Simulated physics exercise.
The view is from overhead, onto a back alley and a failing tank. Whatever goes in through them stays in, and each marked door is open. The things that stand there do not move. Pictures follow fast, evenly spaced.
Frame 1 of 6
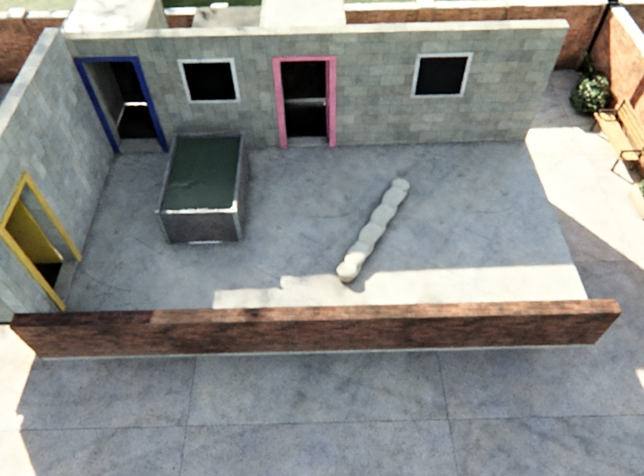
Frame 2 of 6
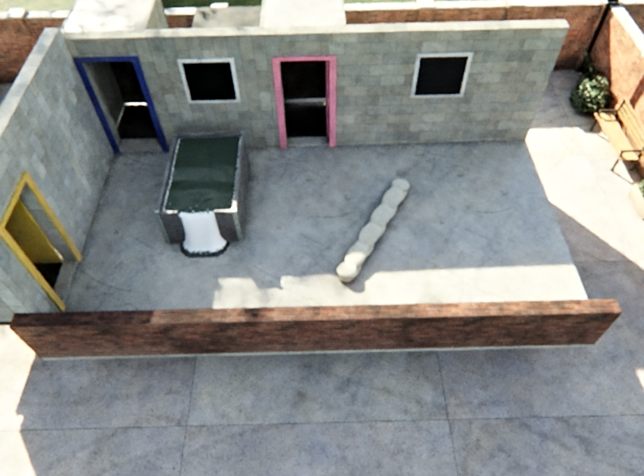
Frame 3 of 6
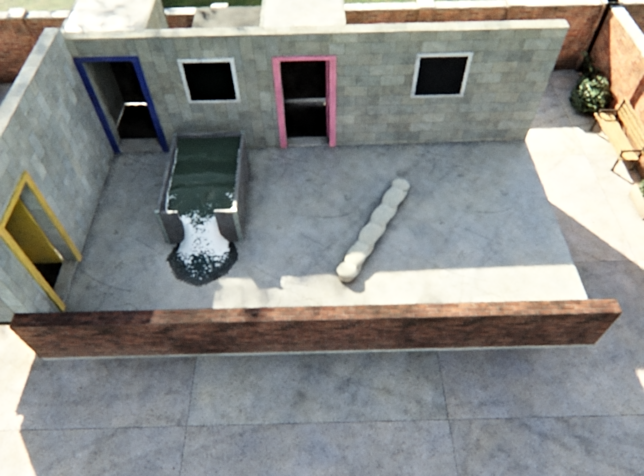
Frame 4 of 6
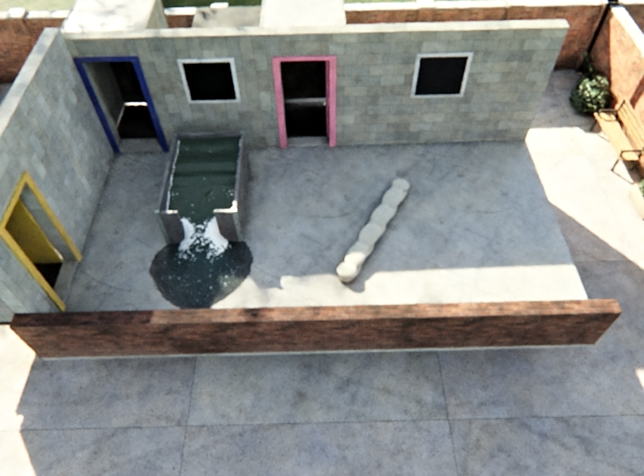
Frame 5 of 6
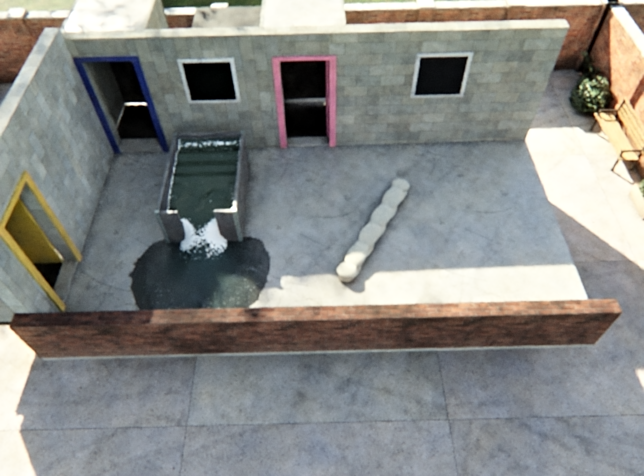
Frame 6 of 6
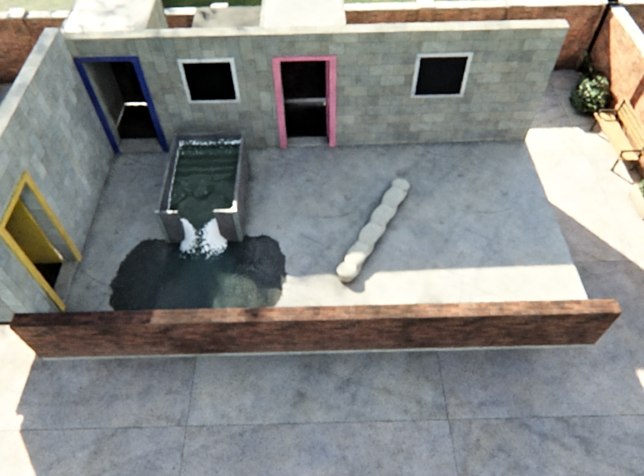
In a walled back alley, dark water pours from a tank's front and spreads across the paving.
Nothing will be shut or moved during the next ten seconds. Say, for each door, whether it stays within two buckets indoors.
In the end the pink door is going to stay within two buckets, the blue door is going to stay within two buckets, the yellow door is going to be swamped.
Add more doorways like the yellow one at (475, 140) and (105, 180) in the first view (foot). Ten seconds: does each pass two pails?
Going through them as given, the first one remains within the limit and the second one tops the limit.
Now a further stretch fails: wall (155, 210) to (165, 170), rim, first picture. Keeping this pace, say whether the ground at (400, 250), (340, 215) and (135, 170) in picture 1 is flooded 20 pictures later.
The three spots, in order, are spared, spared and inundated.
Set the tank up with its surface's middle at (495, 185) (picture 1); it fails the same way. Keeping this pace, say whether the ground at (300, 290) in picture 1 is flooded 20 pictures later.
Answer: Submerged.
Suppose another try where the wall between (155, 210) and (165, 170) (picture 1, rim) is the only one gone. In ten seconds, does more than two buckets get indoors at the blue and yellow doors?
My guess is that the blue door tops the mark while the yellow door tops the mark.
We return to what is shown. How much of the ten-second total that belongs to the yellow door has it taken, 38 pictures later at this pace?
Estimate: Some 80 per cent.
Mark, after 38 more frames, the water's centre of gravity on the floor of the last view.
I reckon somewhere around (227, 234).
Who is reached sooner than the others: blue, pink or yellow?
I'd say the door marked yellow.
A moment on, water covers 20 % of the floor; the pink door not reached, the blue door not reached, the yellow door wet at the sill, nothing in.
Next, water covers 25 % of the floor; the pink door not reached, the blue door not reached, the yellow door under two buckets in.
Then, water covers 55 % of the floor; the pink door not reached, the blue door wet at the sill, nothing in, the yellow door over two buckets in.
Later, water covers 65 % of the floor; the pink door wet at the sill, nothing in, the blue door wet at the sill, nothing in, the yellow door far over two buckets in.
In the end, water covers 85 % of the floor; the pink door wet at the sill, nothing in, the blue door wet at the sill, nothing in, the yellow door far over two buckets in.
